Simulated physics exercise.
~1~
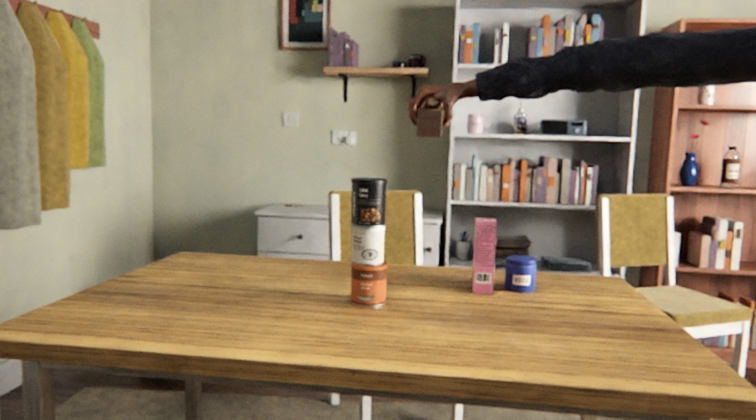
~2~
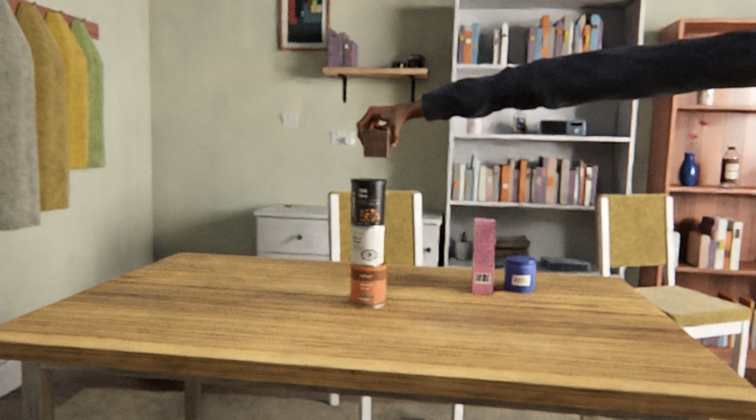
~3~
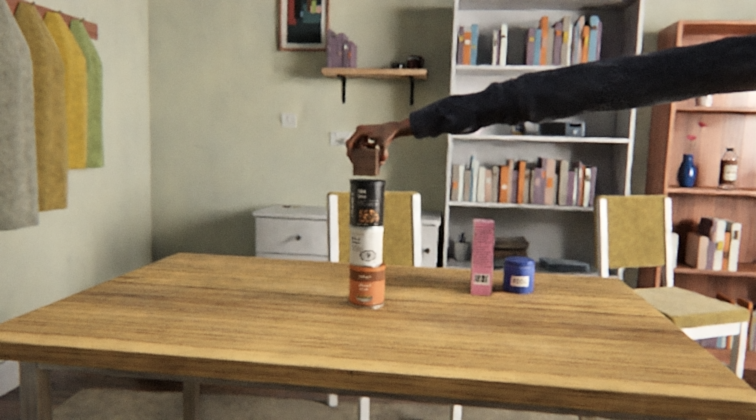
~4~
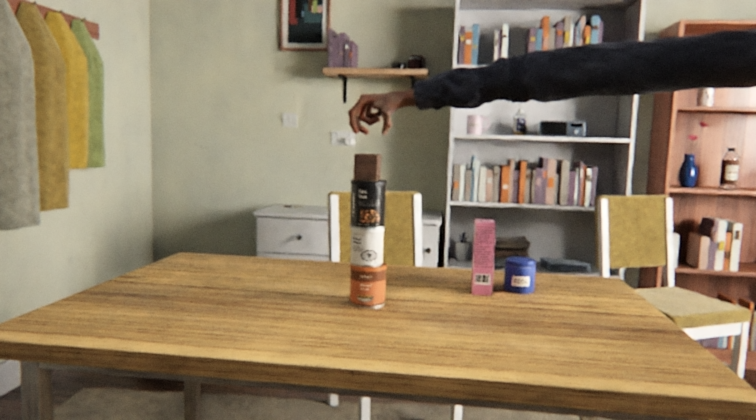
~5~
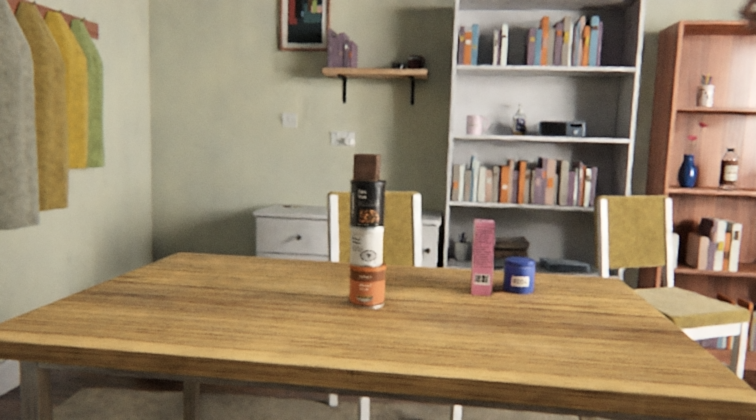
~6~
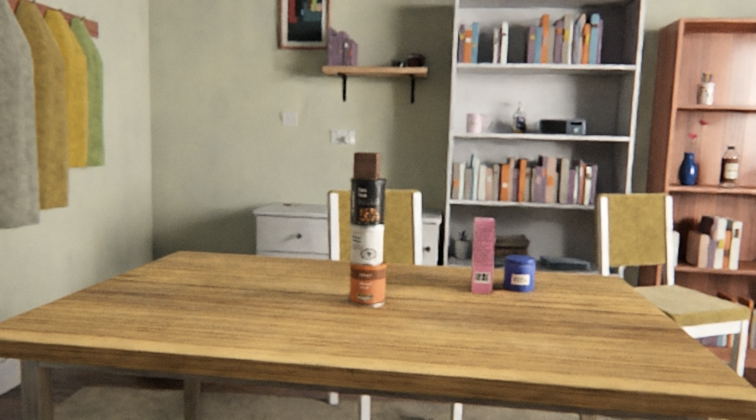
In a room with pale green walls, bookshelves and hanging coats, a slightly swaying camera looks across a wooden table. Left of centre stands a stack with an orange pot at the bottom, a white tin in the middle and a black tin on top, while a pink carton and a blue jar stand to the right. A dark-sleeved arm reaches in from the right, carrying a small brown block leftward above the stack. The hand lowers the block onto the black tin, lets go and withdraws. The pile stays upright with the block on top, and everything remains in place.
